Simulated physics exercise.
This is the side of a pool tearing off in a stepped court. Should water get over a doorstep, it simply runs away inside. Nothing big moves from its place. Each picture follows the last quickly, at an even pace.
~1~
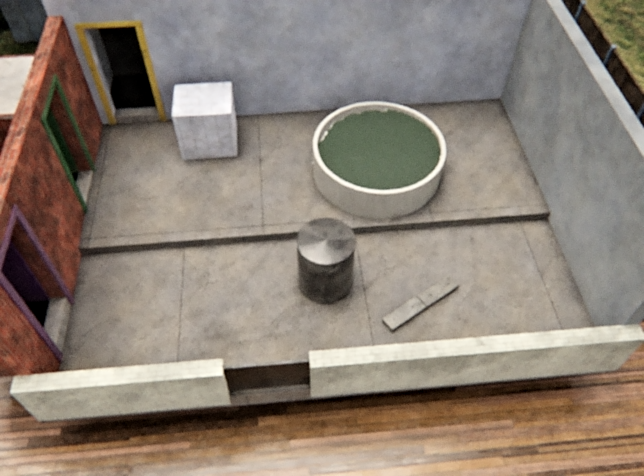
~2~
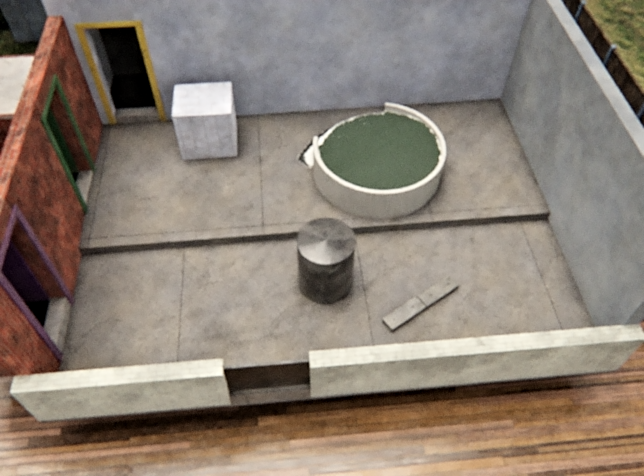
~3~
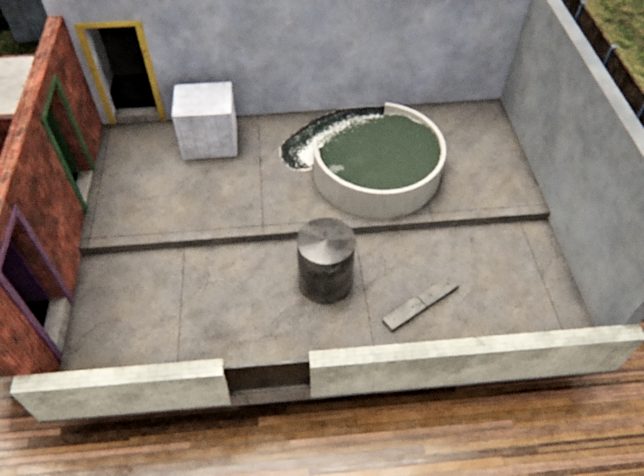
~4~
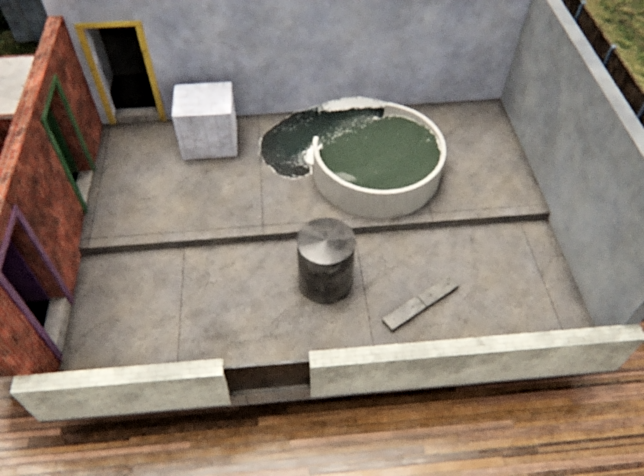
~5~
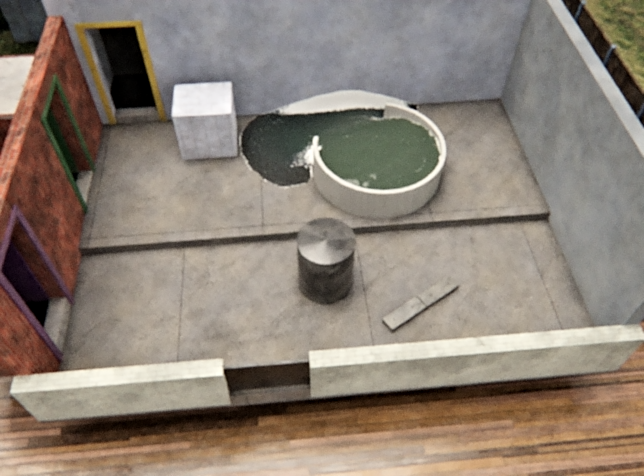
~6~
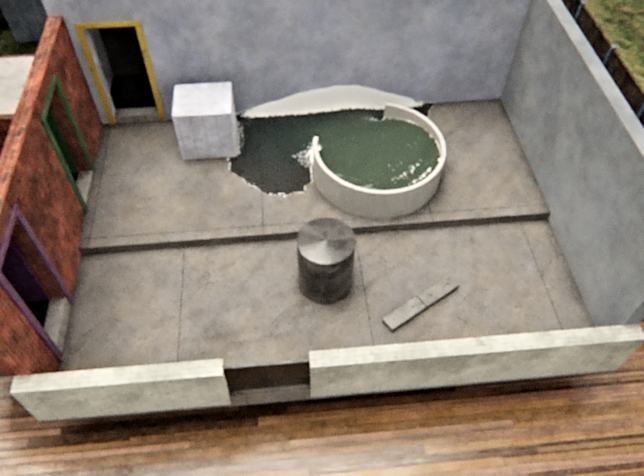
Round white pool in a walled, stepped court breaking open at its far left side, green water pouring out and spreading toward a pale block.
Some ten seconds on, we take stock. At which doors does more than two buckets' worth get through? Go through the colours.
My prediction: Green door: Does not overshoot; yellow door: Does not overshoot; purple door: Does not overshoot.
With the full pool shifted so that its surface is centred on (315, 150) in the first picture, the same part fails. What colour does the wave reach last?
Answer: The purple-painted one.
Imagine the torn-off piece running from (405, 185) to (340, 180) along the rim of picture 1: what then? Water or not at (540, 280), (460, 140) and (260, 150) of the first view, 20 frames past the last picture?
The three spots, in order, are inundated, spared and spared.
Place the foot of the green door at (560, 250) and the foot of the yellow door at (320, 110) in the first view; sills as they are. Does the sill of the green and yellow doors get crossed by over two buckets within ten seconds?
Result, per door: Green remains within bounds; yellow overshoots the mark.
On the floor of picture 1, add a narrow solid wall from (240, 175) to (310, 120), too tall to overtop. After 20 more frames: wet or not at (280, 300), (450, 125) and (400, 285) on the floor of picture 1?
Taking them in order, I'd say soaked, soaked and parched.
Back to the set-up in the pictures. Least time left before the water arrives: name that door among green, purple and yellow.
The door marked yellow.
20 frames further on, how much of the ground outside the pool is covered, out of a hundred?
Near 60 in a hundred.
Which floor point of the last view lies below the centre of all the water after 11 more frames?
Point: (321, 146).
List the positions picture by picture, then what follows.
Still water in the pool at (379, 148), in the first frame.
The front is at a hidden place, out from the gap on the pool's far side, in the second frame.
Water pours out on the pool's far side and has run to a hidden place, in the third frame.
Water pours out on the pool's far side and has run to (265, 153), in the fourth frame.
The front is at (246, 135), out from the gap on the pool's far side, in the fifth frame.
Water pours out on the pool's far side and has run to a hidden place, in the sixth frame.
A moment on, water covers 15 % of the floor; the green door not reached, the yellow door wet at the sill, nothing in, the purple door not reached.
Next, water covers 30 % of the floor; the green door not reached, the yellow door wet at the sill, nothing in, the purple door not reached.
Then, water covers 60 % of the floor; the green door wet at the sill, nothing in, the yellow door wet at the sill, nothing in, the purple door not reached.
Later, water covers 95 % of the floor; the green door under two buckets in, the yellow door wet at the sill, nothing in, the purple door wet at the sill, nothing in.
In the end, water covers 95 % of the floor; the green door under two buckets in, the yellow door wet at the sill, nothing in, the purple door wet at the sill, nothing in.
